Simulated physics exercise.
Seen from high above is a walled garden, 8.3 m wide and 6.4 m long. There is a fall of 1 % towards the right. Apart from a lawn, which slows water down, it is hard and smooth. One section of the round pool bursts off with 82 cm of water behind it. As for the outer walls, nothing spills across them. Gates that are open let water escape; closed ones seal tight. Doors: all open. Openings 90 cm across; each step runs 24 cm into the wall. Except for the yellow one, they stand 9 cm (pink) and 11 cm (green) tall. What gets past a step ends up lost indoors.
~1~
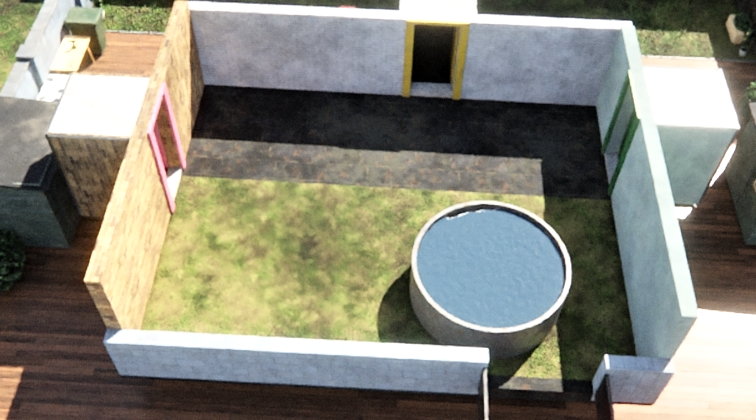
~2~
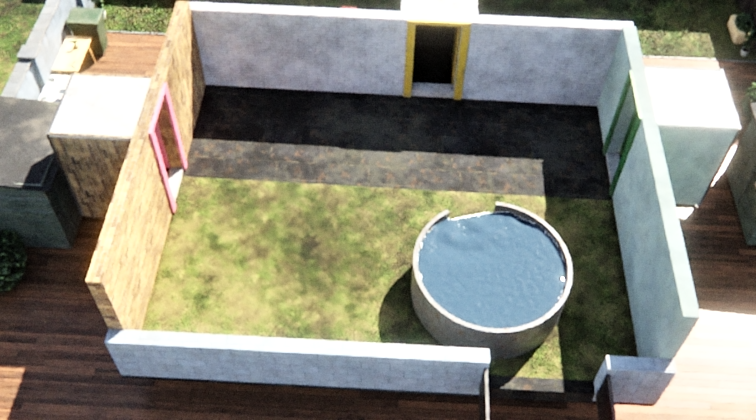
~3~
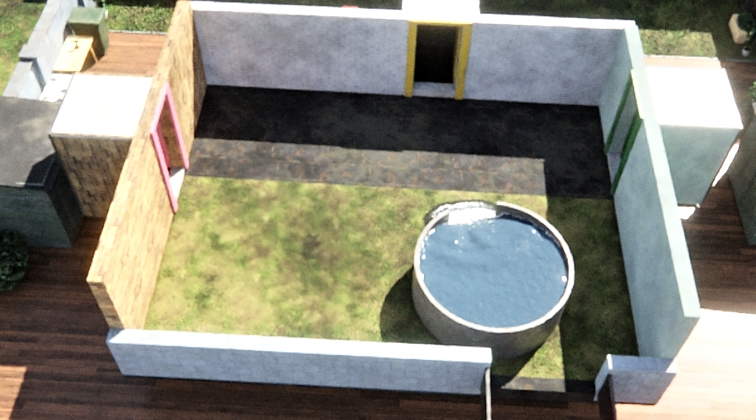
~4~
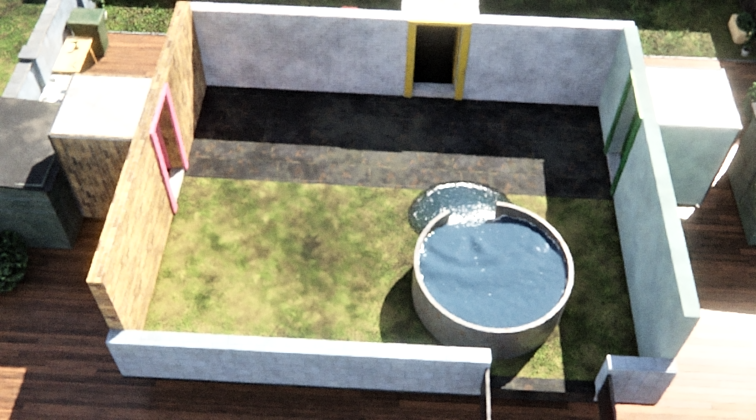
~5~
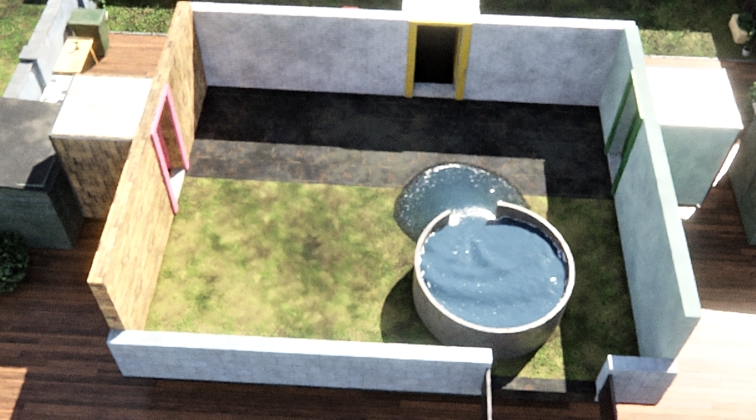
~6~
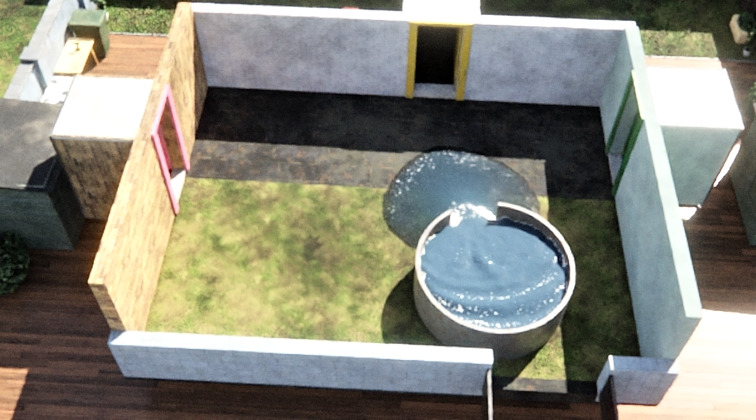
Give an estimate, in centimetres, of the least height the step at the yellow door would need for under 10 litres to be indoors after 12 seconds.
Some 25 cm above the ground.
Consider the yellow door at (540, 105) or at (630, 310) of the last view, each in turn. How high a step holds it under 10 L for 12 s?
About 17 cm for the first and 8.0 cm for the second.
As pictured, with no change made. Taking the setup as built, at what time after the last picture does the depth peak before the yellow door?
Near 1.0 seconds.
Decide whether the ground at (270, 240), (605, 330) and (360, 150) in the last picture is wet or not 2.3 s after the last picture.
In turn: Dry, still dry, flooded.
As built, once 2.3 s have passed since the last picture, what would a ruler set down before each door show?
Lab note, cm: Pink 0; green 4; yellow 24.
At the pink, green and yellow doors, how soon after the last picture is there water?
Arrival times - pink 3.4 seconds, green 1.6 seconds, yellow 0.5 seconds.
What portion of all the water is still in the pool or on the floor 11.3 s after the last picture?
Close to 96 per cent is still present.
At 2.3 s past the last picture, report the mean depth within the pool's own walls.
The mean depth is roughly 44 cm.
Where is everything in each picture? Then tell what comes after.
The round pool at (491, 265) is whole and still, 82 cm deep; the yellow door at (434, 61) is dry, in the first frame.
Water pours out on the far side and has run 0.3 m, to a hidden place; about 10 cm deep outside, 82 cm at the back, in the second frame.
The front is at (461, 203), 0.8 m from the gap on the far side; 0.9 m2 of floor is wet, 82 cm left at the back, in the third frame.
The front is at (454, 184), 1.3 m from the gap on the far side; 2.0 m2 of floor is wet, 82 cm left at the back, in the fourth frame.
Water pours out on the far side and has run 1.7 m, to (448, 165); about 8 cm deep outside, 81 cm at the back, in the fifth frame.
Water pours out on the far side and has run 2.2 m, to (440, 149); about 7 cm deep outside, 75 cm at the back; 1.5 m in a straight line remain to the yellow door at (438, 62), in the sixth frame.
Then, 0.7 s after the last picture water covers 30 % of the floor, deepest (44 cm) near (466, 232); 25 cm at the yellow door, 0 litres in over its 18 cm step.
Then, 2.3 s after the last picture water covers 50 % of the floor, deepest (30 cm) near (466, 232); 24 cm at the yellow door, 54 litres in over its 18 cm step.
Then, 11.3 s after the last picture water covers 100 % of the floor, deepest (12 cm) near (645, 384); 8 cm at the yellow door, 65 litres in over its 18 cm step.
At the yellow door as built, the water peaked near 32 cm, 0.9 s after the last picture.
With a step of 21.5 cm, 31 litres would have come in within the 12 s; with 29.5 cm, 1 litre. So under 10 litres takes about 25 cm.
